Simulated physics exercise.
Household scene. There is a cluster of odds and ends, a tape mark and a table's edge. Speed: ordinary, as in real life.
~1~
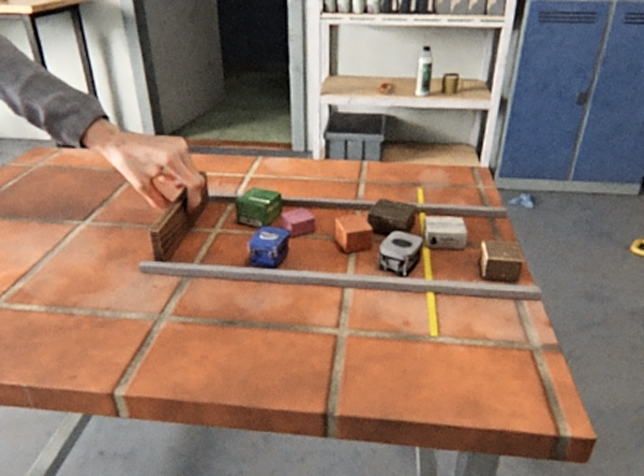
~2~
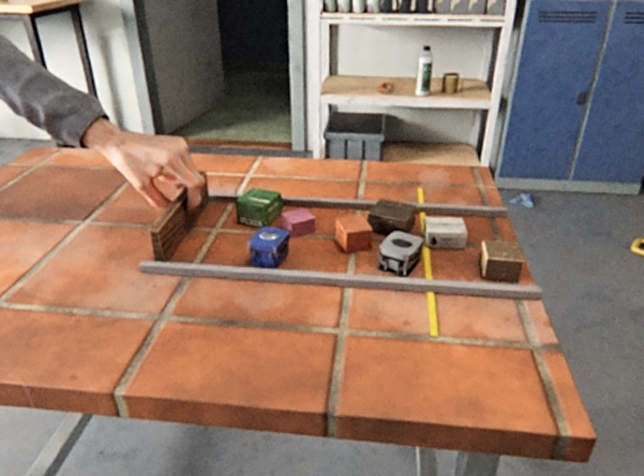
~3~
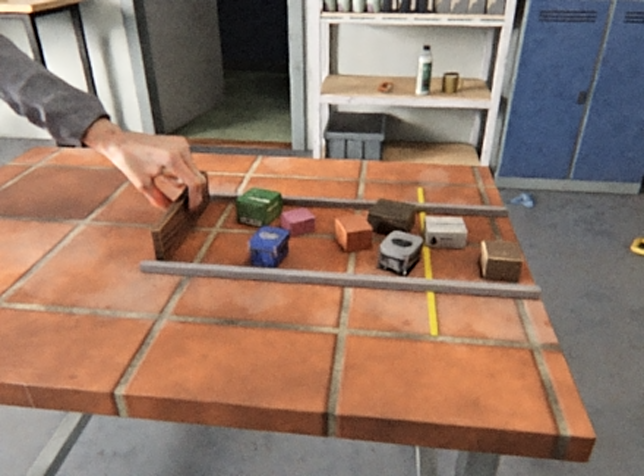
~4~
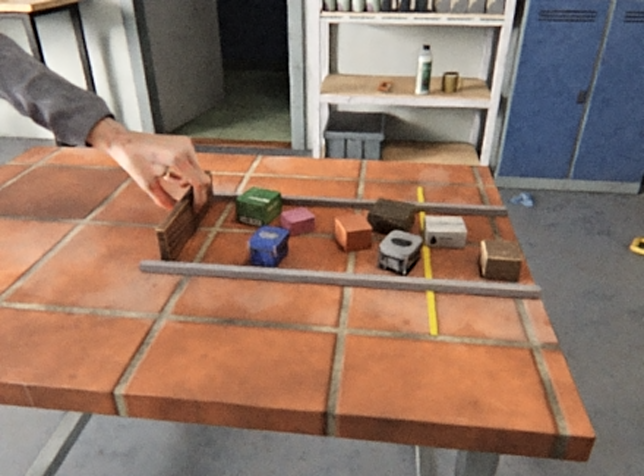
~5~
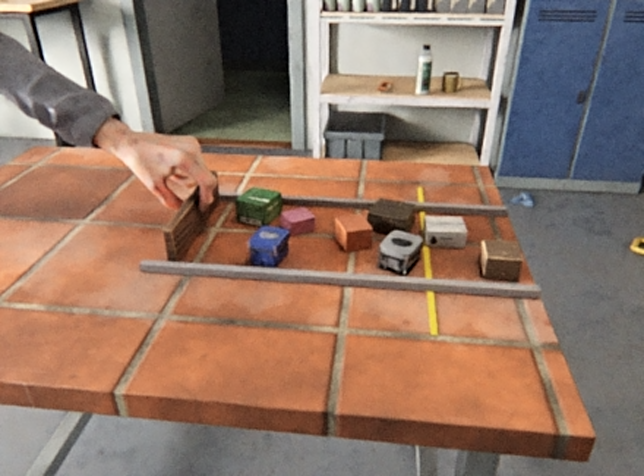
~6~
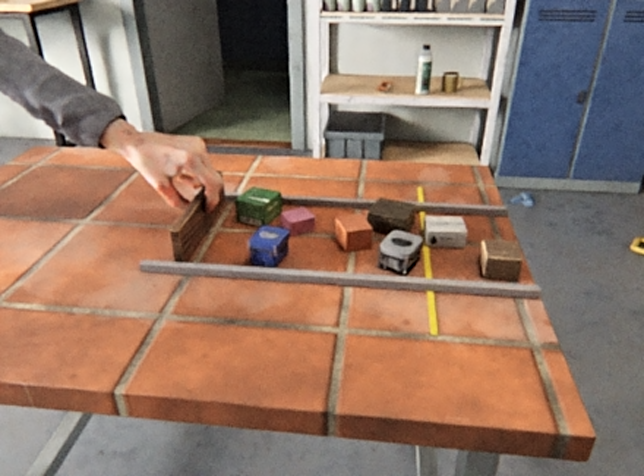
The clip opens on a tiled table where a hand holds a brown board upright at the left, between two grey rails, with small coloured boxes and a yellow tape line to its right. The board stays nearly still at first, then the hand slides it slightly rightward, while the boxes barely move.
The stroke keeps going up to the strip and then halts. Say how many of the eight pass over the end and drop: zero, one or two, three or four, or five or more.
I expect no drop over the end.
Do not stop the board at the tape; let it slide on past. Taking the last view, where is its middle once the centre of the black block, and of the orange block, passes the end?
The middle is at (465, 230) when it's the black block, and at (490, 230) when it's the orange block.
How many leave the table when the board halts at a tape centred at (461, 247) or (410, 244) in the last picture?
First 2, second 0.
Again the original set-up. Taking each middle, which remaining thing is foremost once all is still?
Answer: The white box.
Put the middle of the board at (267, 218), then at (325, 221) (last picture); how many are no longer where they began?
First 3 and then 4.
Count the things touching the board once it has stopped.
In total, 3.
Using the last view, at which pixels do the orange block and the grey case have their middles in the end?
First: About (461, 241); second: About (479, 265).
Early on, none off yet; brown block at rest near (500, 260); white box at rest near (444, 232); grey case at rest near (400, 253).
A while later, none off yet; brown block at rest near (500, 260); white box moving near (452, 233); grey case moving near (410, 256).
Finally, the number that fall off is zero.
